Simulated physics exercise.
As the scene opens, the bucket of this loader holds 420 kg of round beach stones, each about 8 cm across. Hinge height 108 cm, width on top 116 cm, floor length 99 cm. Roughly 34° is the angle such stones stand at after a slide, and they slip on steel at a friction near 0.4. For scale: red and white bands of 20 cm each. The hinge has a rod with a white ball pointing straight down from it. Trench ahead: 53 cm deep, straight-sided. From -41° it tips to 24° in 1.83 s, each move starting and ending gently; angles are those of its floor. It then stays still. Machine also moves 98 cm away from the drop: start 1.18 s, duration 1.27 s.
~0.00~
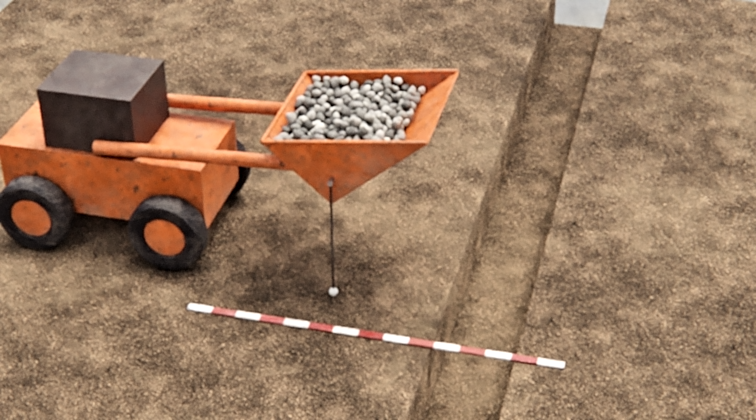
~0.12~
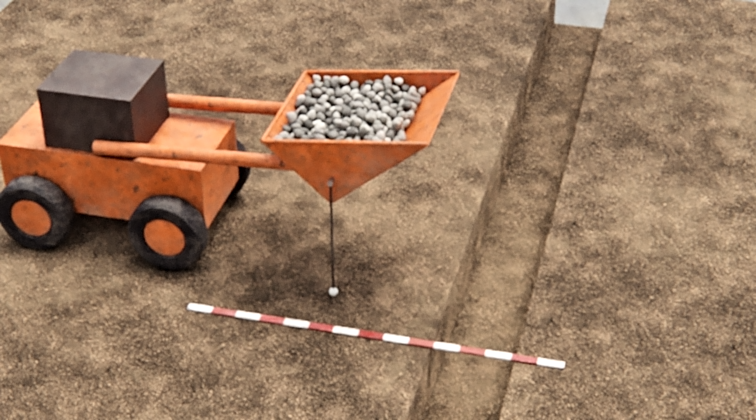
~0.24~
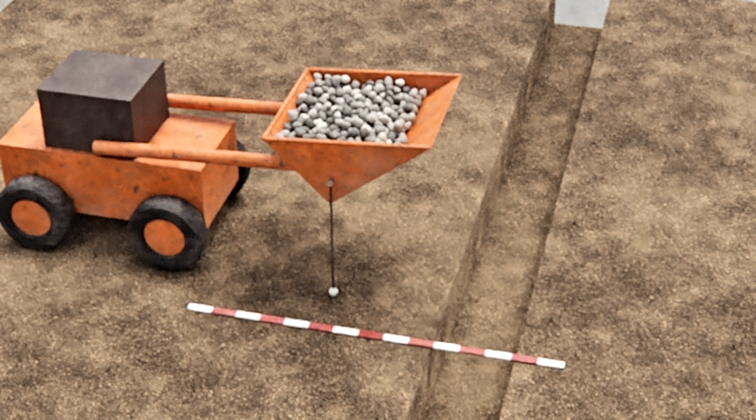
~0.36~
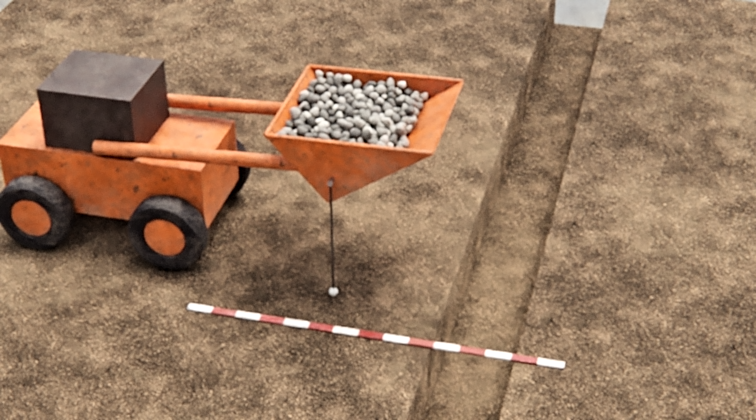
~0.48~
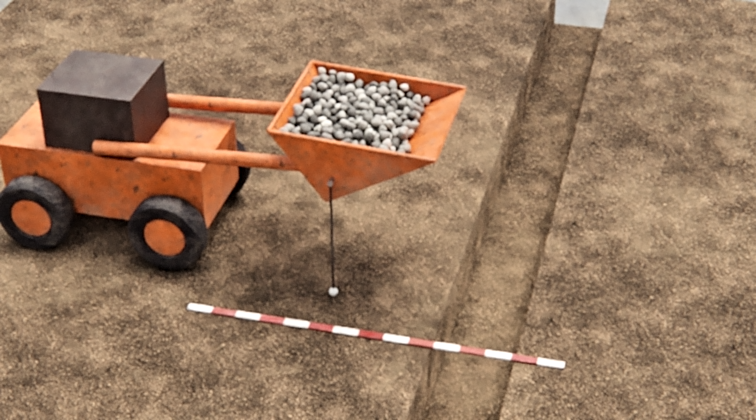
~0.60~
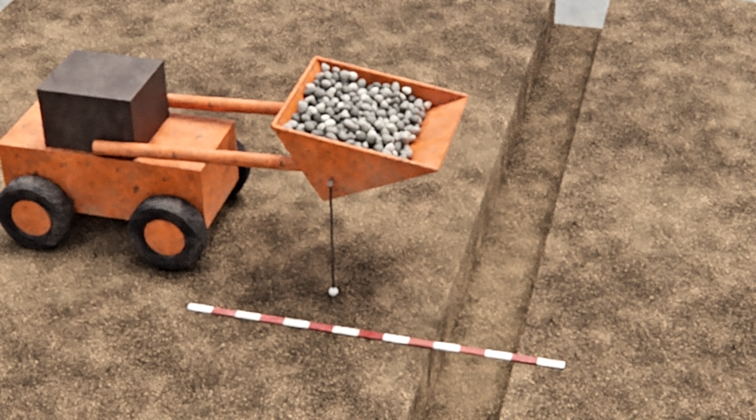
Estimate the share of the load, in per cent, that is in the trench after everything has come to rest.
10 %.
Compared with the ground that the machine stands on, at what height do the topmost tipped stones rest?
Roughly 24 cm above ground level.
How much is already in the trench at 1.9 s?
Around 5 per cent of it.
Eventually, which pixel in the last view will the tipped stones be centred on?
Roughly (392, 252), I'd say.
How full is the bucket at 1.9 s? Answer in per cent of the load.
It holds some 40 per cent.
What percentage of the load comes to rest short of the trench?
90 per cent or so.
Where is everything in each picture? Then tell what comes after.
The bucket is at -41°, its lip at (427, 143); the top of the load is at (397, 94), in the first frame.
The bucket is at -40°, its lip at (428, 144); the top of the load is at (396, 93); the stones move at 0.1 m/s on average, in the second frame.
The bucket is at -38°, its lip at (430, 148); the top of the load is at (366, 89); the stones move at 0.1 m/s on average, in the third frame.
The bucket is at -34°, its lip at (432, 154); the top of the load is at (324, 89); the stones move at 0.1 m/s on average, in the fourth frame.
The bucket is at -30°, its lip at (435, 161); the top of the load is at (318, 85); the stones move at 0.2 m/s on average, in the fifth frame.
The bucket is at -25°, its lip at (438, 170); the top of the load is at (321, 82); the stones move at 0.2 m/s on average, in the sixth frame.
After 1.4 s the floor is at 14°; 100 % in the bucket; the foremost stones are at (429, 176).
After 1.9 s the floor is at 24°; 42 % in the bucket, 55 % short of the trench, 3 % in the trench; the foremost stones are at (488, 293).
After 2.9 s the floor is at 24°; 2 % in the bucket, 88 % short of the trench, 11 % in the trench; the foremost stones are at (529, 319).
After 5.5 s the floor is at 24°; 0 % in the bucket, 89 % short of the trench, 11 % in the trench; the foremost stones are at (529, 319).
